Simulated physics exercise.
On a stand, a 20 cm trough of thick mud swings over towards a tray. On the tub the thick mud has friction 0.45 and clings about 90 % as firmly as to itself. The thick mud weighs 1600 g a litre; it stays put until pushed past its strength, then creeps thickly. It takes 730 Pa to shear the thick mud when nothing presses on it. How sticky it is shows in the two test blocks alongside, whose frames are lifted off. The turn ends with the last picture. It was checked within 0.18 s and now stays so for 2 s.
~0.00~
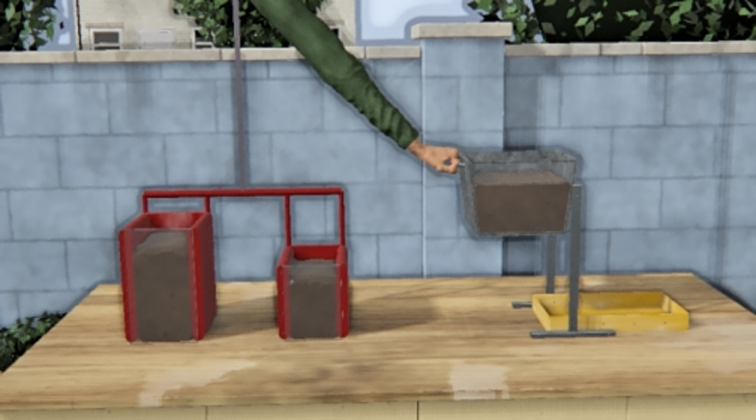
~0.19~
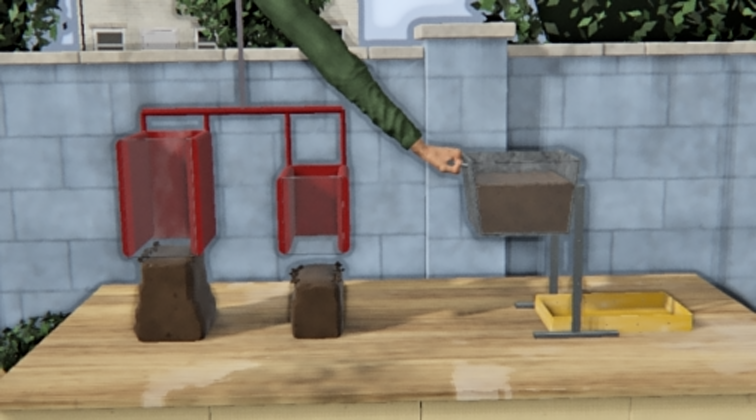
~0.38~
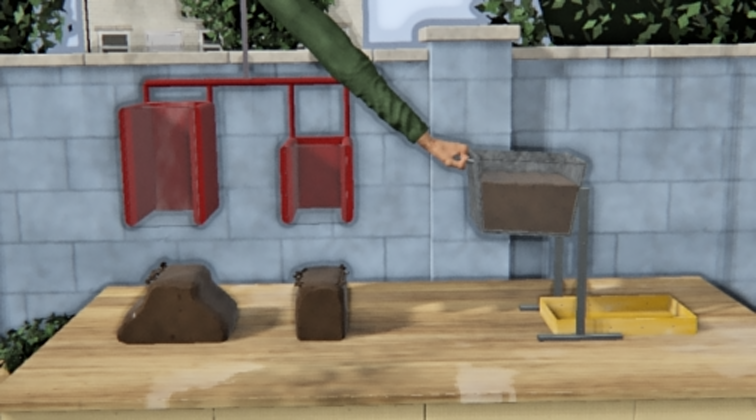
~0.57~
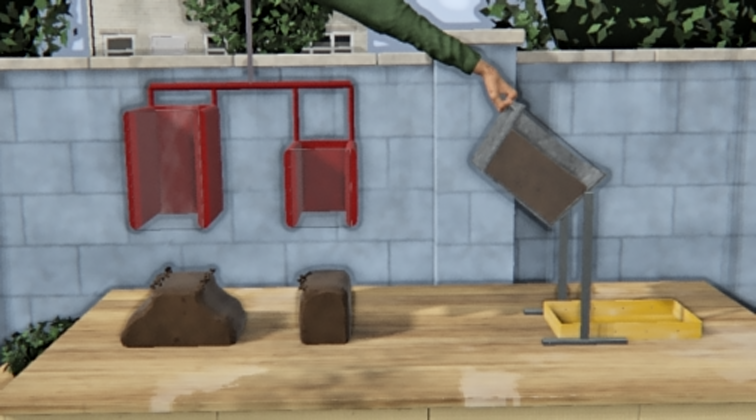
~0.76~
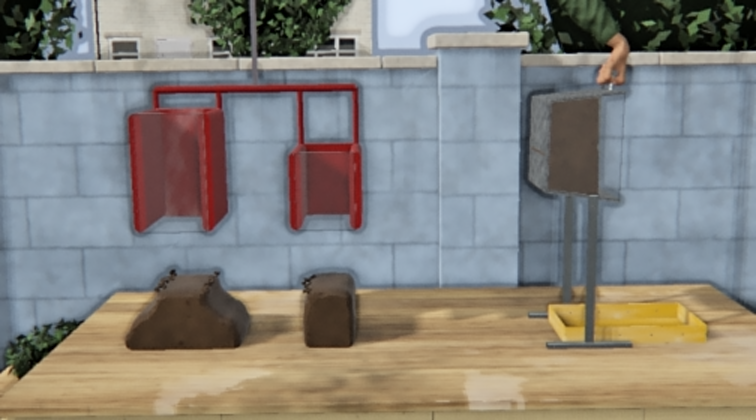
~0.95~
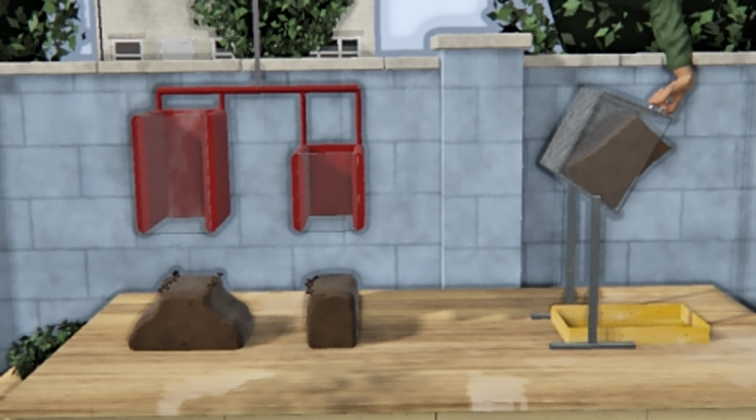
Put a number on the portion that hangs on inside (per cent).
Expect roughly 0 %.
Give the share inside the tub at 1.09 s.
Some 18 per cent.
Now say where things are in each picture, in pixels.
In the first picture, handle-side rim at (470, 162), tilt 0 degrees; top of the thick mud at (558, 183); blocks stand 27 cm, 18 cm (left to right).
In the second picture, handle-side rim at (473, 162), tilt 0 degrees; top of the thick mud at (562, 183); blocks stand 24 cm, 17 cm (left to right).
In the third picture, handle-side rim at (480, 158), tilt 4 degrees; top of the thick mud at (487, 182); blocks stand 18 cm, 17 cm (left to right).
In the fourth picture, handle-side rim at (525, 107), tilt 39 degrees; top of the thick mud at (512, 131); blocks stand 17 cm, 17 cm (left to right).
In the fifth picture, handle-side rim at (625, 94), tilt 91 degrees; top of the thick mud at (589, 99); blocks stand 17 cm, 17 cm (left to right).
In the sixth picture, handle-side rim at (672, 120), tilt 118 degrees; top of the thick mud at (637, 118); blocks stand 17 cm, 17 cm (left to right).
After 1.09 s, the tub is at 118 degrees and holds 18 %.
After 1.26 s, the tub is at 118 degrees and holds 0 %.
After 1.43 s, the tub is at 118 degrees and holds 0 %.
After 1.60 s, the tub is at 118 degrees and holds 0 %.
After 2.95 s, at the end, the tub is at 118 degrees and holds 0 %.
